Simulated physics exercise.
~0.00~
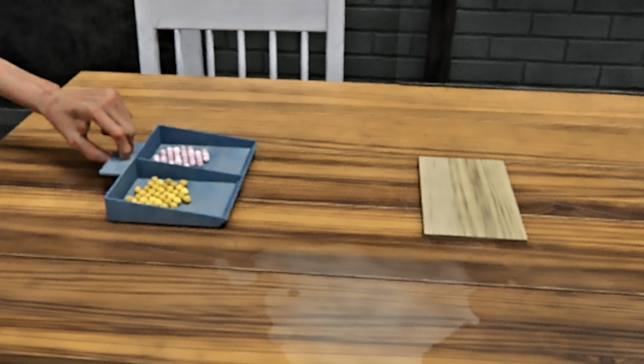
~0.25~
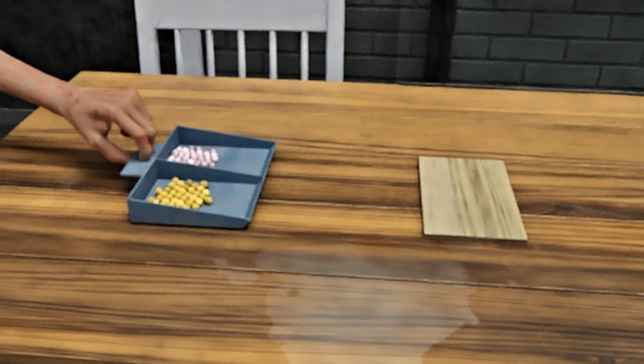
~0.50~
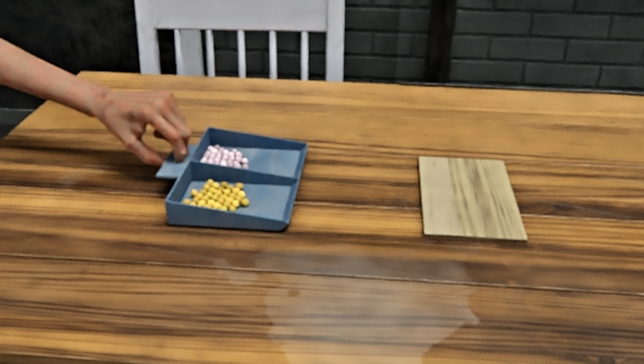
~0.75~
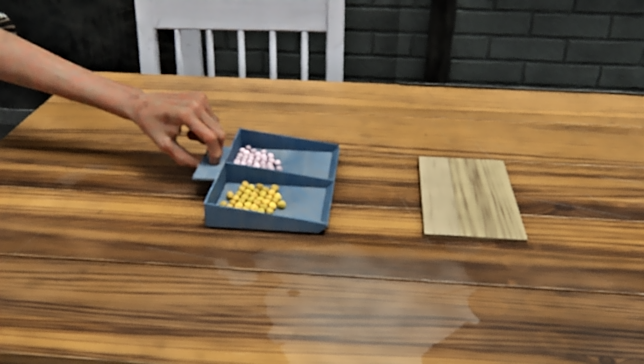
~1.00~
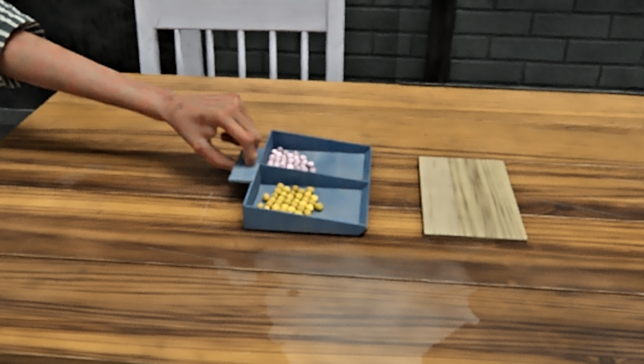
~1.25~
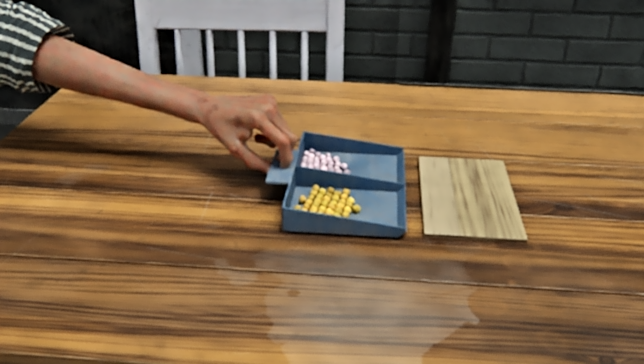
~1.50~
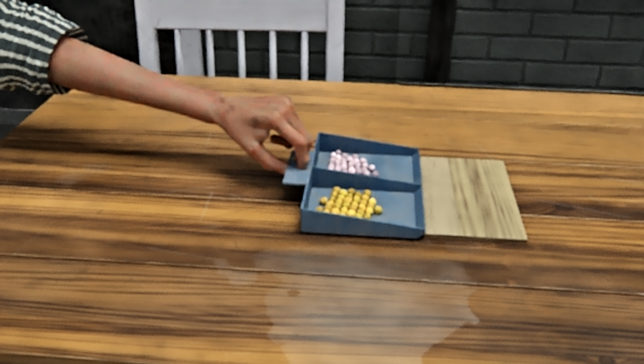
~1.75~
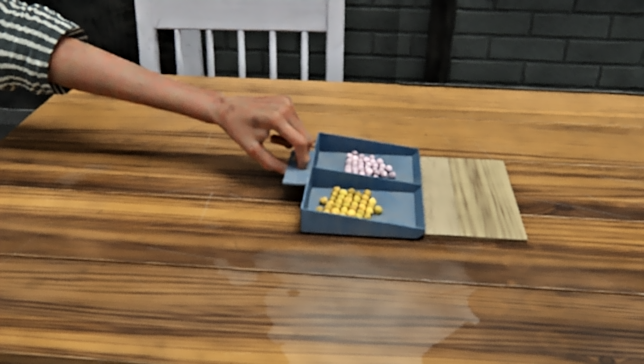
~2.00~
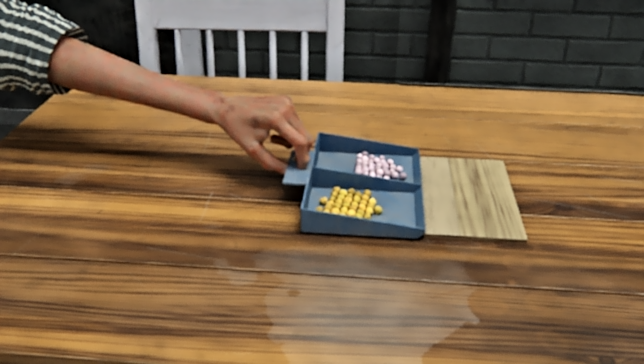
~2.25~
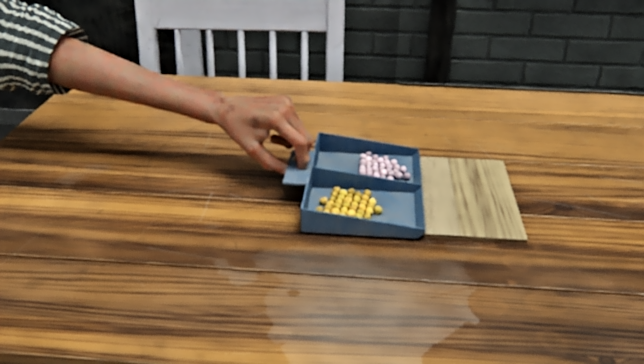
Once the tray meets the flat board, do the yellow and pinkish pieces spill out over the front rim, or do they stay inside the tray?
Both batches stay inside the tray. The pinkish pieces slide some way towards the front rim without going over it, while the yellow ones stay where they were in their part.
